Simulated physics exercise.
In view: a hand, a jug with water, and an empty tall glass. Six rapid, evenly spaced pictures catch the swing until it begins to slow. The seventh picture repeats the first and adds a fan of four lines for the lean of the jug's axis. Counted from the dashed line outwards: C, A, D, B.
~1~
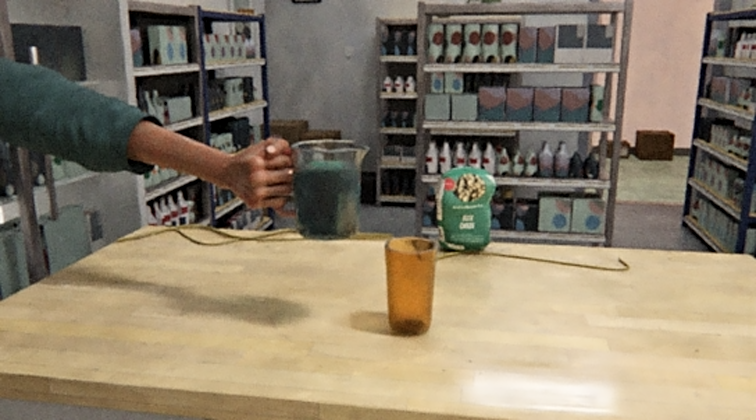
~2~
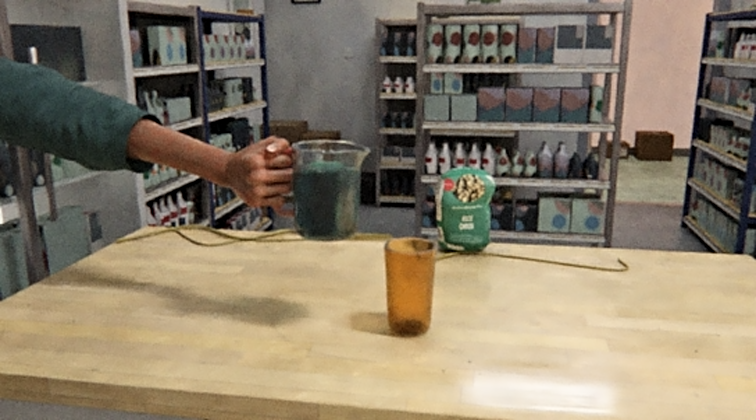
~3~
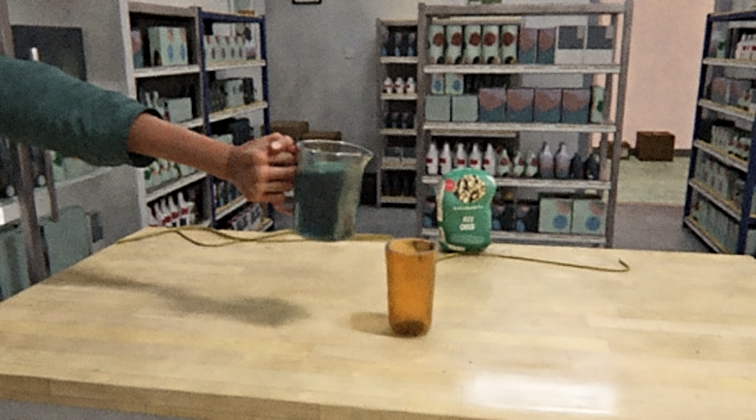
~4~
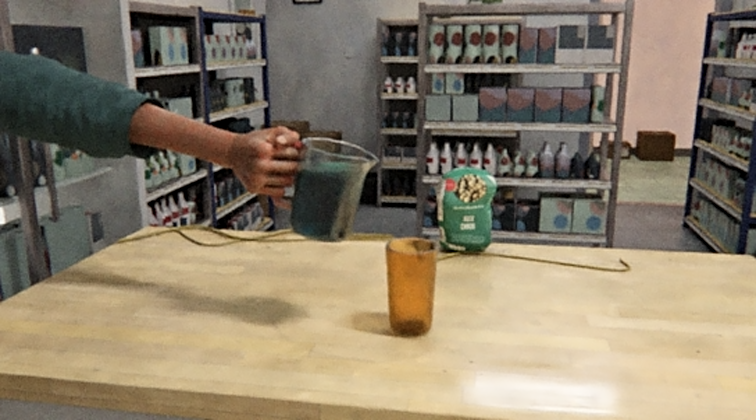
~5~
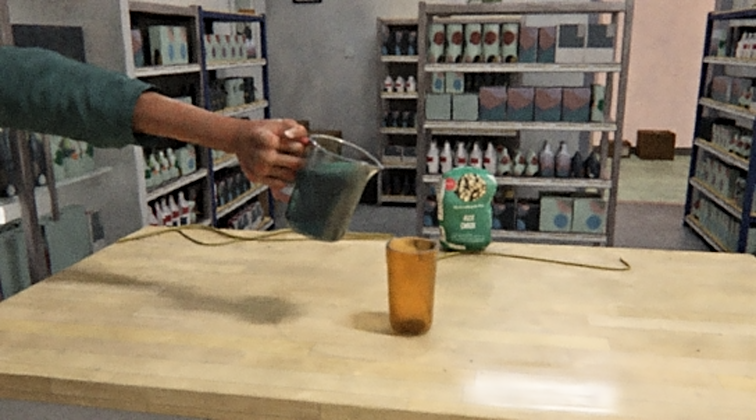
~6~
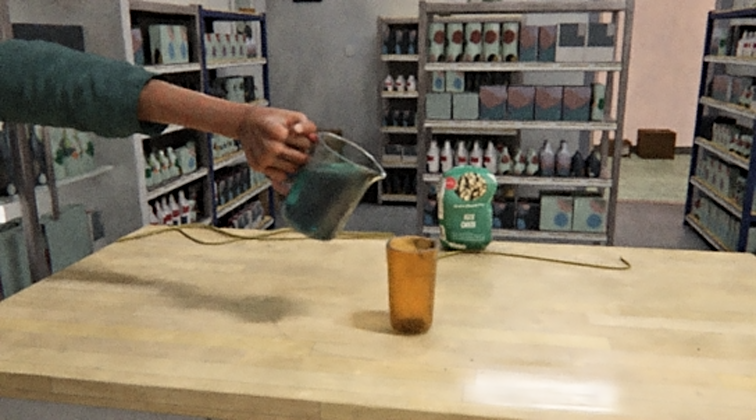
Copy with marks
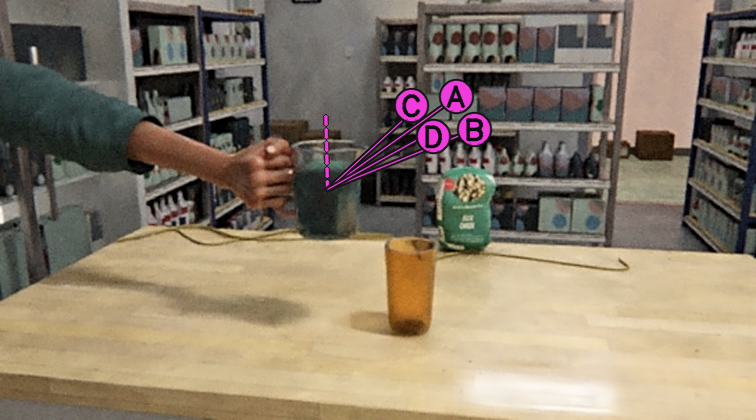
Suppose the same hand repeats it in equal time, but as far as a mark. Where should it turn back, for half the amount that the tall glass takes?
Best: D.
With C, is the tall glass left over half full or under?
Under half.
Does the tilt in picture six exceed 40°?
No.
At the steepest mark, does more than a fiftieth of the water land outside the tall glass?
No, it does not.
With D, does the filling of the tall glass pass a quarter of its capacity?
Yes, clearly.
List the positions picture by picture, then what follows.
Upright, lip at (368, 149); rim of the tall glass round (411, 244); nothing has left yet.
Upright, lip at (369, 151); nothing has left yet.
Tipped about 6°, lip at (372, 155); nothing has left yet.
Tipped about 13°, lip at (377, 160); nothing has left yet.
Tipped about 21°, lip at (381, 168); nothing has left yet.
Tipped about 30°, lip at (385, 175); nothing has left yet.
On the marked copy, A at (442, 106); B at (458, 135); C at (402, 121); D at (416, 140).
If A is chosen, the tall glass ends with about 34 % of what it can hold.
If B is chosen, the tall glass ends with about 69 % of what it can hold.
If C is chosen, the tall glass ends with about 22 % of what it can hold.
If D is chosen, the tall glass ends with about 50 % of what it can hold.
